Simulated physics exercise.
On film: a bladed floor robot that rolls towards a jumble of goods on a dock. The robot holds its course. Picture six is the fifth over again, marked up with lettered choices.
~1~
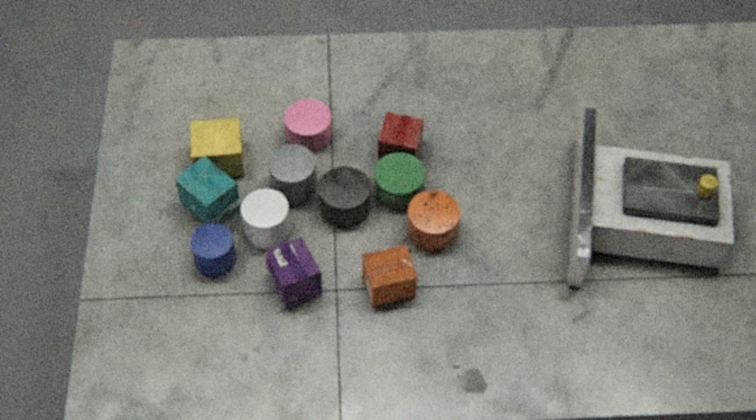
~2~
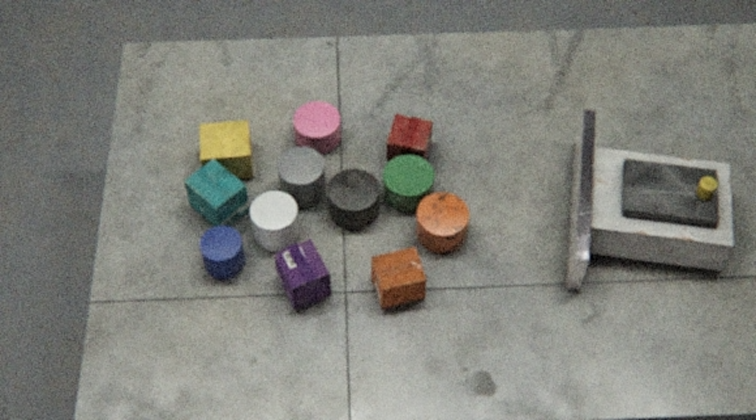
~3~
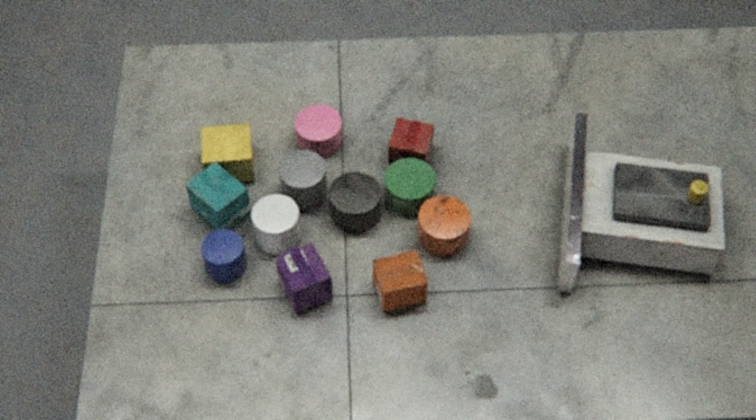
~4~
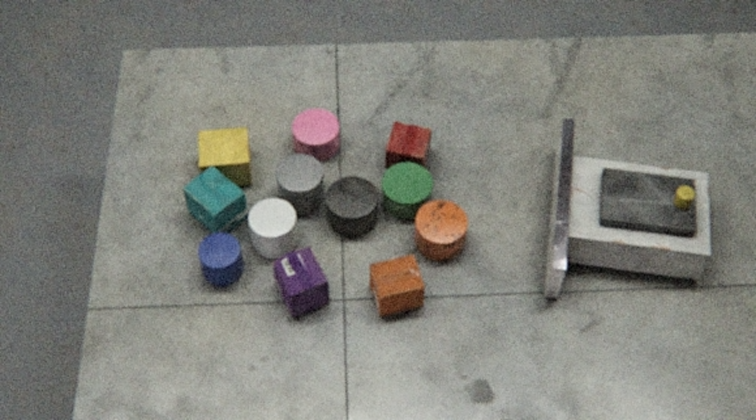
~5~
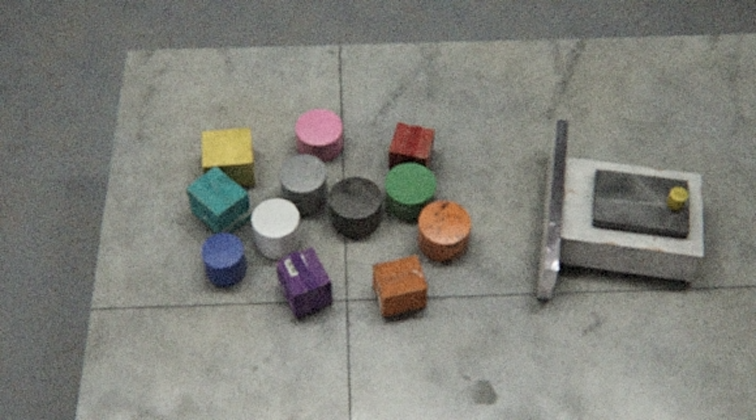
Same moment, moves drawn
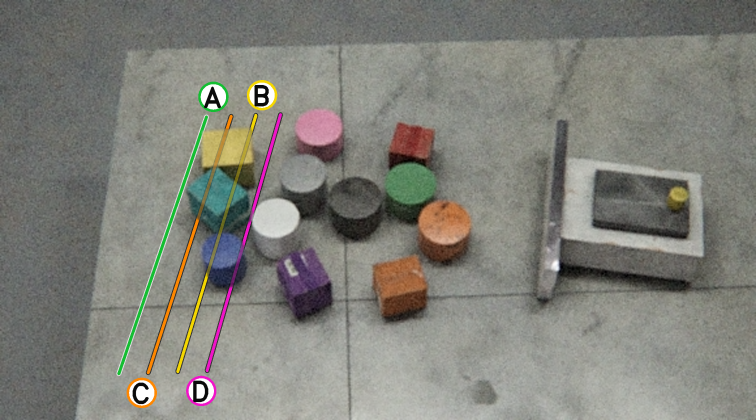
We see a bladed floor robot at the right of a concrete dock, facing a jumble of colourful boxes and canisters. The robot rolls slowly left a short way towards the goods, which stay in their places, untouched.
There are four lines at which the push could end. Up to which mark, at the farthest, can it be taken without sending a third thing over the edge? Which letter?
Up to line C.
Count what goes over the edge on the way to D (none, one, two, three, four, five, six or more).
The count is none.
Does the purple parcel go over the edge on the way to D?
By then, no.
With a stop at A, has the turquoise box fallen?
Yes.
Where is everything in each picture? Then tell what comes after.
Orange box (389, 275); purple parcel (294, 272); yellow crate (218, 149), in the first frame.
Robot (663, 191); red parcel (410, 142), in the second frame.
Robot (654, 194); white canister (276, 225), in the third frame.
Robot (641, 200); blue canister (221, 259), in the fourth frame.
Robot (634, 201); green pail (410, 192); grey canister (304, 186); orange canister (443, 231), in the fifth frame.
On the marked copy, A at (166, 234); B at (220, 233); C at (193, 234); D at (247, 232).
Following C. Soon after the start, robot (503, 205); orange box (383, 283); orange canister (391, 230).
Later, robot (371, 210); blue canister (172, 263); turquoise box (180, 202).
In the end, robot (266, 213); turquoise box over the edge; blue canister over the edge; two fallen.
As for the rest, A drops three; B is within the limit but short; D is within the limit but short.
